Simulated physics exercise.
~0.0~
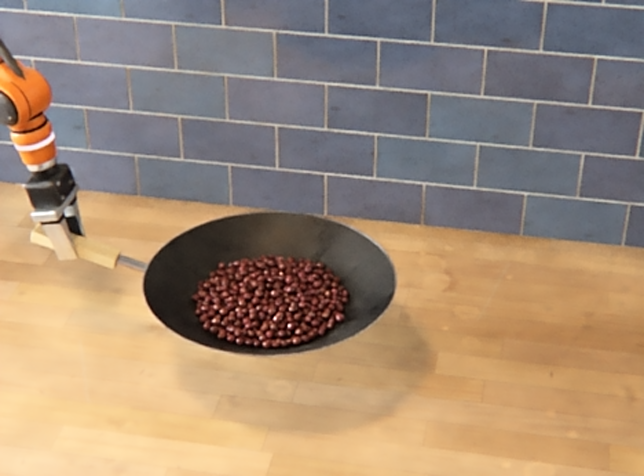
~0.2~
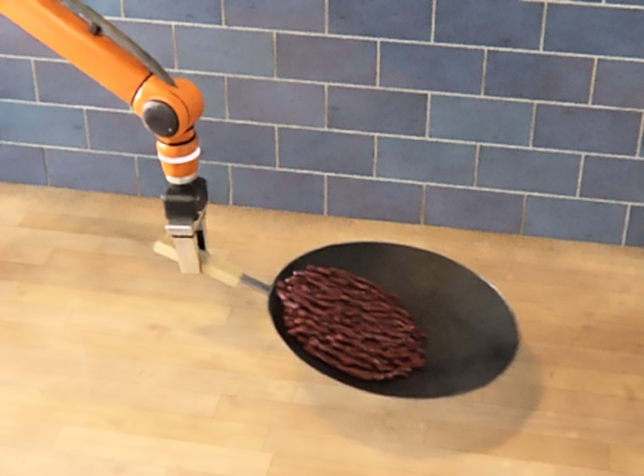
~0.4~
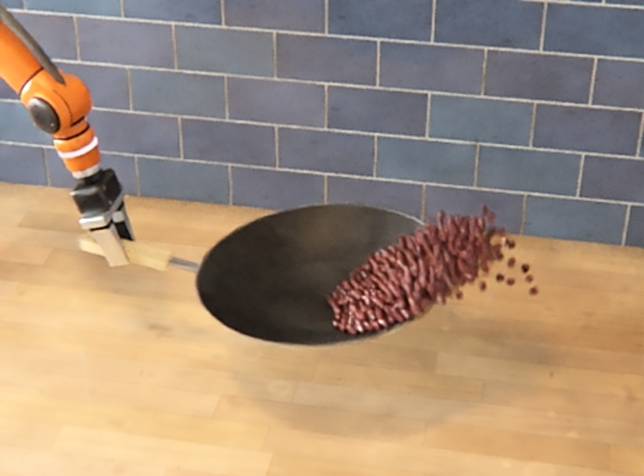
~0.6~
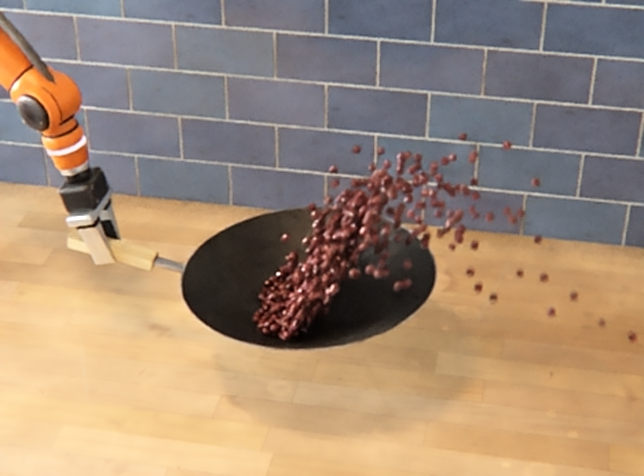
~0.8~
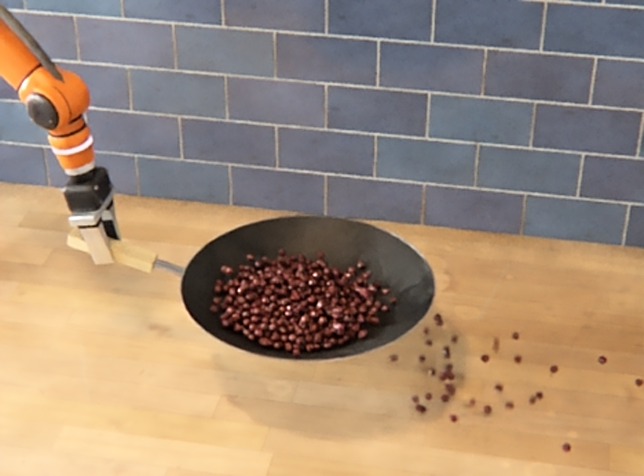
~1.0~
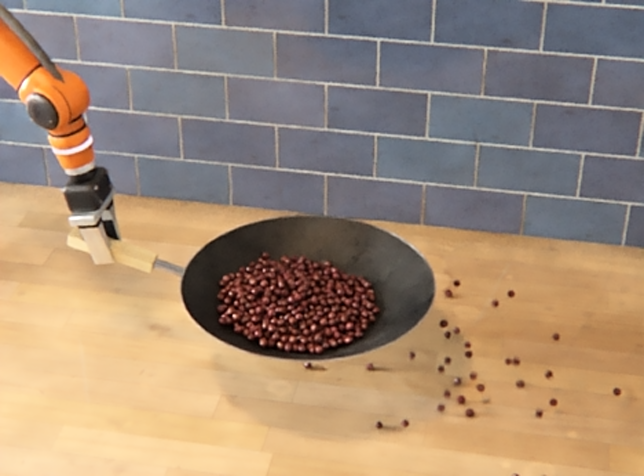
Over a wooden counter, a robot arm tosses red beads in a wok, spilling some.
